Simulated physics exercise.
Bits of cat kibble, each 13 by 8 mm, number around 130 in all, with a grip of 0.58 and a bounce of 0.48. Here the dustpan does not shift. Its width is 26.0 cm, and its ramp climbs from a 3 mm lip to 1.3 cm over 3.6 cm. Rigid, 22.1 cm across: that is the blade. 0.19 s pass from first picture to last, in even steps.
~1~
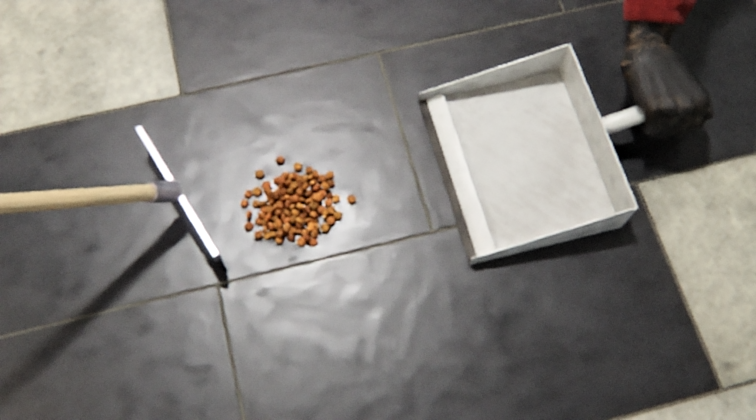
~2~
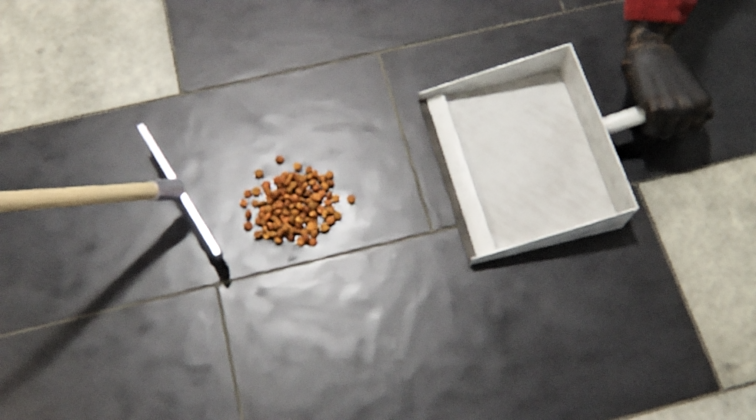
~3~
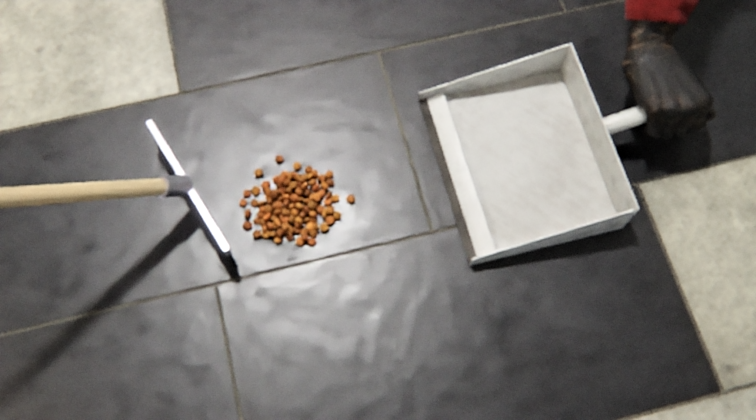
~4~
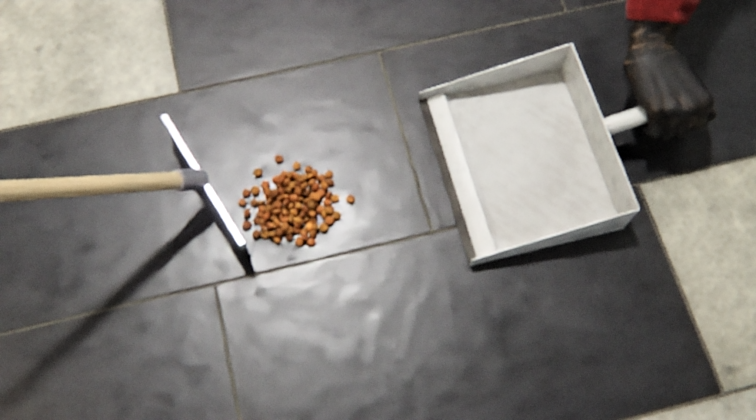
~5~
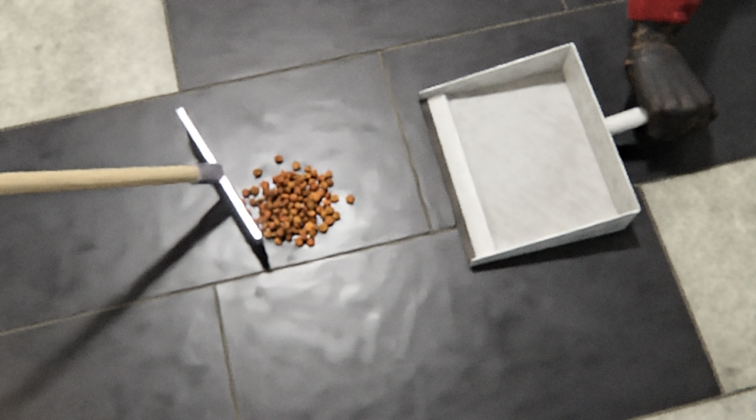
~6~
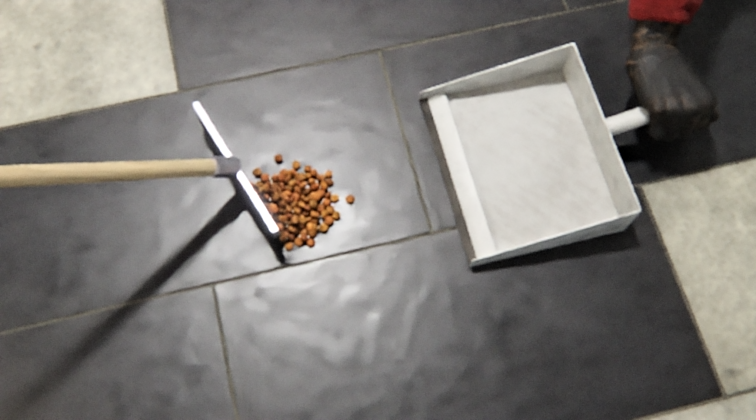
A dark-gloved hand with a red sleeve holds the handle of a pale grey dustpan at the right, seen from above on dark tiles with lighter ones at the corners. A small heap of orange-brown kibble lies left of the pan, beside a white-edged blade on a wooden handle. The blade slides slowly rightward into the heap, nudging its near pieces, while the pan and camera stay still.
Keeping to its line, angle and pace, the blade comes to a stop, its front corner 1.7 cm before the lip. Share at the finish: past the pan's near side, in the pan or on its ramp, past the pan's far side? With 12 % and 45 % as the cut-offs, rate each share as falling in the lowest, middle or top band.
Bands: Near side in the lowest band; pan in the middle band; far side in the lowest band.
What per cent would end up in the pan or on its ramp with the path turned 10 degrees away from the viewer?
Around 15 %.
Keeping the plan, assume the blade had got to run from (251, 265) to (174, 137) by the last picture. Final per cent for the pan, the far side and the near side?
Pan 0 % / far 0 % / near 0 %.
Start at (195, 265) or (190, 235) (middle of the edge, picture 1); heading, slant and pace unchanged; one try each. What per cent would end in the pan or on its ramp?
I'd put it near 0 per cent for the first and near 10 per cent for the second.
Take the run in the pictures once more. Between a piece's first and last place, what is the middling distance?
It works out to some 20 cm.
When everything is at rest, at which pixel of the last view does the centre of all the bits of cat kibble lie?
Close to pixel (422, 144).
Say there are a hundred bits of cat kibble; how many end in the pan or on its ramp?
Around 20 percent.
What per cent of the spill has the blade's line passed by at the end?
15 %.
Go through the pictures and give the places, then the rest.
Blade from (216, 256) to (142, 133), moved 0.0 cm, 0 of the pieces shifted so far; middle of the pieces at (293, 207); pan at (530, 159), in the first frame.
Blade from (219, 255) to (144, 131), moved 0.4 cm, 0 of the pieces shifted so far; middle of the pieces at (292, 207), in the second frame.
Blade from (227, 251) to (152, 127), moved 1.7 cm, 0 of the pieces shifted so far; middle of the pieces at (292, 207), in the third frame.
Blade from (242, 245) to (166, 121), moved 3.9 cm, 0 of the pieces shifted so far; middle of the pieces at (291, 207), in the fourth frame.
Blade from (259, 239) to (182, 115), moved 6.2 cm, 10 of the pieces shifted so far; middle of the pieces at (291, 207), in the fifth frame.
Blade from (275, 232) to (198, 109), moved 8.5 cm, 69 of the pieces shifted so far; middle of the pieces at (298, 202); pan at (532, 160), in the sixth frame.
Then, 0.18 s after the last picture, middle of the blade 16 cm from the lip; 0 % over the lip, far side 0 %, near side 0 %.
Then, 0.30 s after the last picture, middle of the blade 9 cm from the lip; 0 % over the lip, far side 5 %, near side 0 %.
Then, 0.56 s after the last picture, middle of the blade 5 cm from the lip; 20 % over the lip, far side 10 %, near side 0 %.
In the end, near side 0 %, pan 20 %, far side 10 %, in front of the lip or behind the blade 70 %.
